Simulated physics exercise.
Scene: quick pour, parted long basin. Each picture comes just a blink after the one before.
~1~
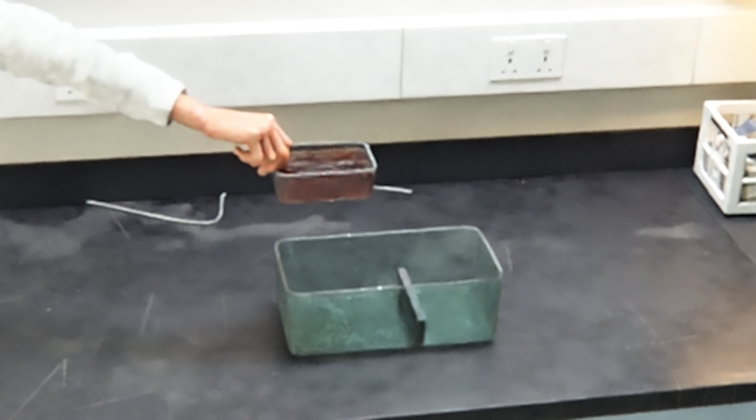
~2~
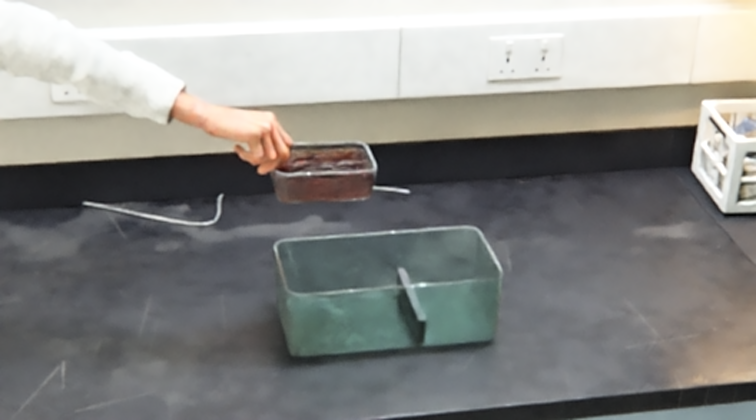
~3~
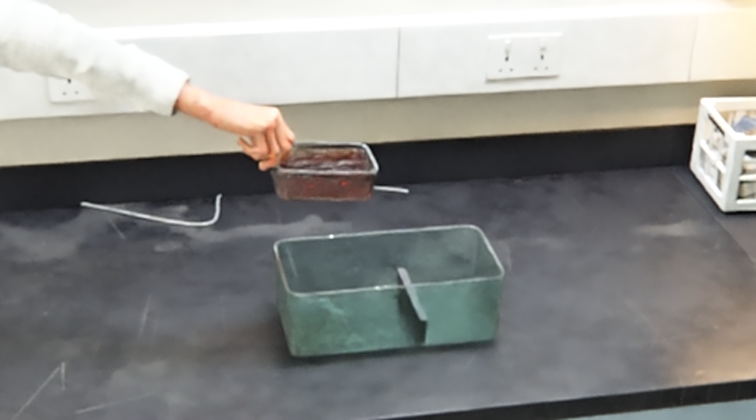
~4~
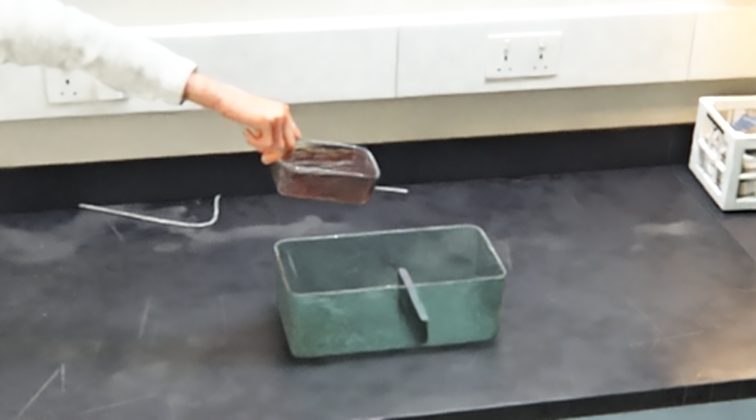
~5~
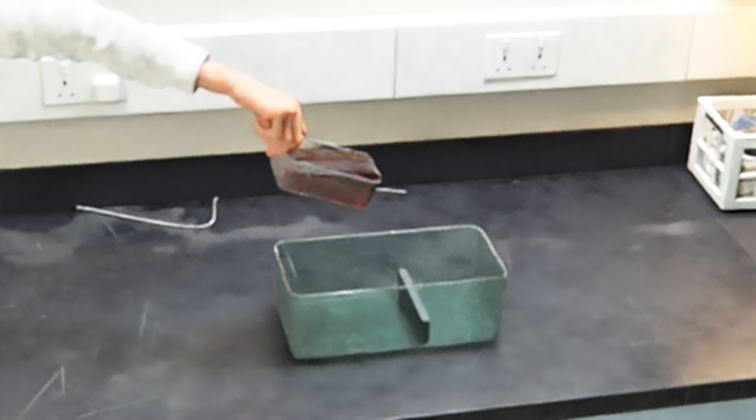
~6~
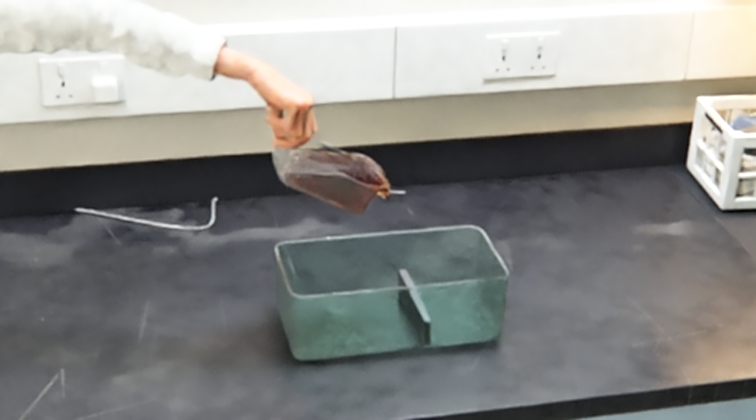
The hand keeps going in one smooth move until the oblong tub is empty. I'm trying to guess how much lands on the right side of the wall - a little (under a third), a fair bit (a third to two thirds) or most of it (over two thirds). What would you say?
I would say a fair bit, a third to two thirds.
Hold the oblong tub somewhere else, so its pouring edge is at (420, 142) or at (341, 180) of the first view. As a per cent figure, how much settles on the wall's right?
The first gives 80 %, the second 5 %.
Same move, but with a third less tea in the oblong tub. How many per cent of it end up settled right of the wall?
About 15 percent.
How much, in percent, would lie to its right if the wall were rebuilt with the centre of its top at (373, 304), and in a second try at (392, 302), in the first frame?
In turn 80 and 75 in a hundred.
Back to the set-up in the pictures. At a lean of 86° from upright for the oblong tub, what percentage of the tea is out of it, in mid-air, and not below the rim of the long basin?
That comes to near 40 percent.
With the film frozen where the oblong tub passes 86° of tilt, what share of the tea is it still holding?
5 per cent, roughly.
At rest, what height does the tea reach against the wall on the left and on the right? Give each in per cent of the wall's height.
The left side sits at 20 per cent and the right side at 30.
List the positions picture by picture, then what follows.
The first frame shows tilt 0°; pouring edge (371, 156); surface from (274, 164) to (368, 159); the long basin's rim runs from (281, 268) to (491, 253); the wall's top is at (411, 294).
The second frame shows tilt 1°; pouring edge (371, 157); surface from (274, 164) to (369, 159).
The third frame shows tilt 5°; pouring edge (372, 159); surface from (275, 162) to (370, 159).
The fourth frame shows tilt 11°; pouring edge (374, 164); surface from (277, 160) to (372, 160).
The fifth frame shows tilt 20°; pouring edge (374, 171); surface from (278, 161) to (372, 166); 4 per cent is over the edge.
The sixth frame shows tilt 30°; pouring edge (374, 179); surface from (279, 160) to (363, 169); 12 per cent is over the edge.
A moment on, the oblong tub is tipped on its side and 7 per cent is still to pour, 19 is left of the wall and 35 right of it.
Next, the oblong tub is tipped right over and 2 per cent is still to pour, 48 is left of the wall and 47 right of it.
Then the oblong tub is tipped right over and 0 per cent is still to pour, 52 is left of the wall and 47 right of it.
Later the oblong tub is tipped right over and 0 per cent is still to pour, 52 is left of the wall and 47 right of it.
In the end 52 per cent lies left of the wall, 47 right of it and 1 outside.
